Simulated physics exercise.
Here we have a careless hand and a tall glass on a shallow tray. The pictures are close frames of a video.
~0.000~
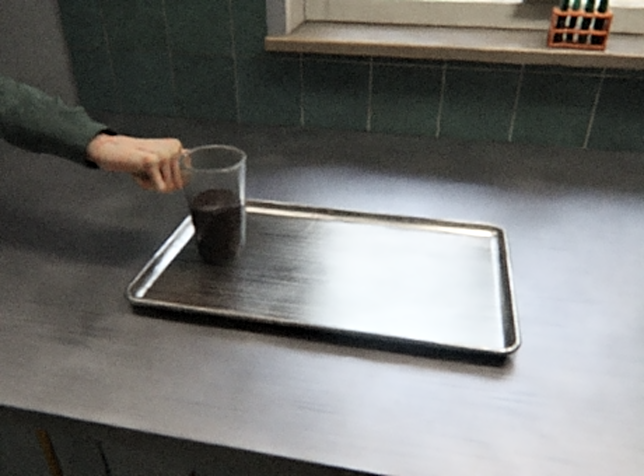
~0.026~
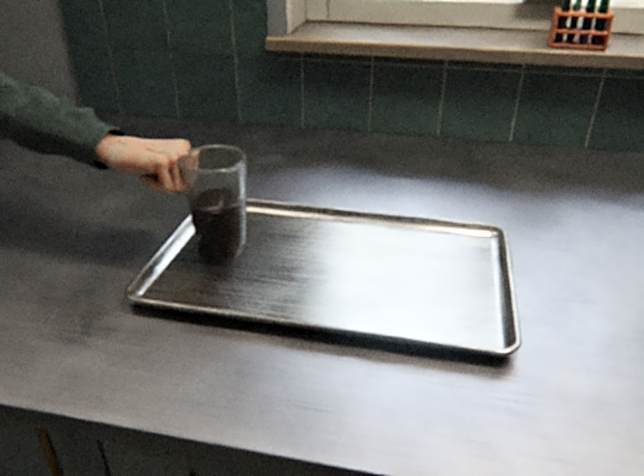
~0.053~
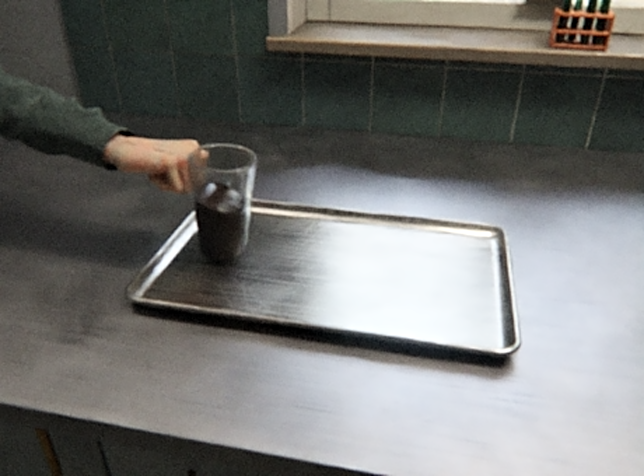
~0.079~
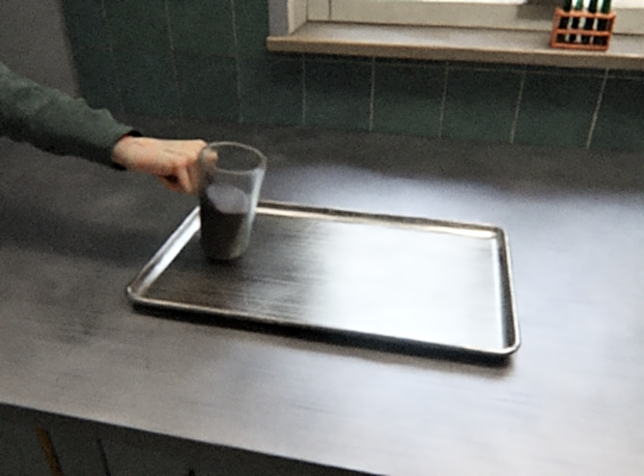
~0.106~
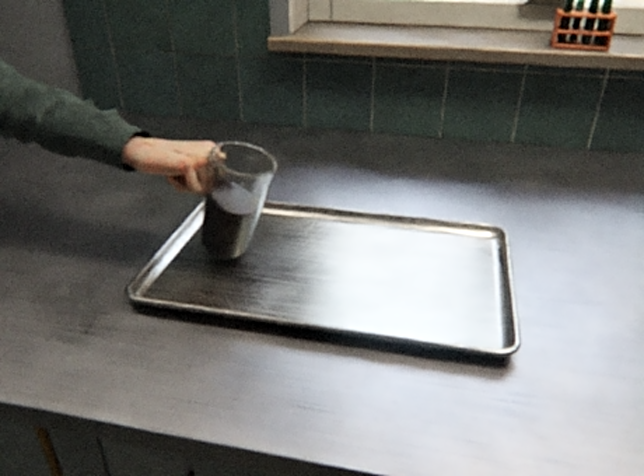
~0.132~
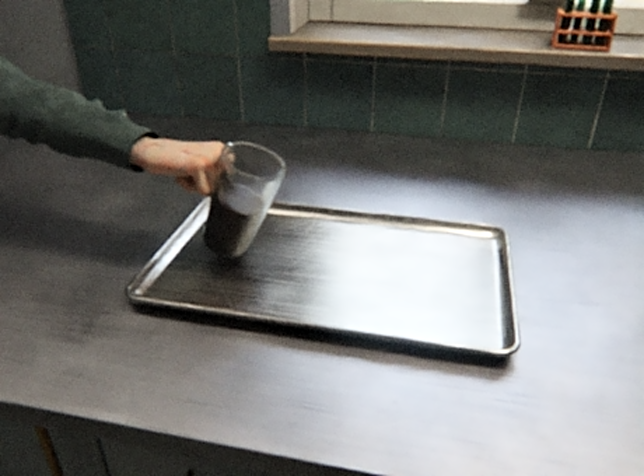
A hand slowly tilts a tall glass of dark liquid rightward above a shallow tray.
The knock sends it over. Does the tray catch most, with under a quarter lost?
After the fall over a quarter gets off the tray.
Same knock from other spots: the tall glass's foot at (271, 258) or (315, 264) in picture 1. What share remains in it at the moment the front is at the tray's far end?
First some 65, then 85 per cent.
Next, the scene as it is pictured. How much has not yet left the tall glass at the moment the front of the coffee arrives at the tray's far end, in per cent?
About 50 per cent.
A moment on, the tall glass is falling and 100 per cent is in the glass, 0 on the tray and 0 above or beyond its rim.
Next, the tall glass lies on its side and 92 per cent is in the glass, 2 on the tray and 6 above or beyond its rim.
Then the tall glass lies on its side and 50 per cent is in the glass, 44 on the tray and 6 above or beyond its rim.
Later the tall glass lies on its side and 25 per cent is in the glass, 43 on the tray and 32 above or beyond its rim.
At rest 60 per cent is held by tray and glass, 40 is off the tray.
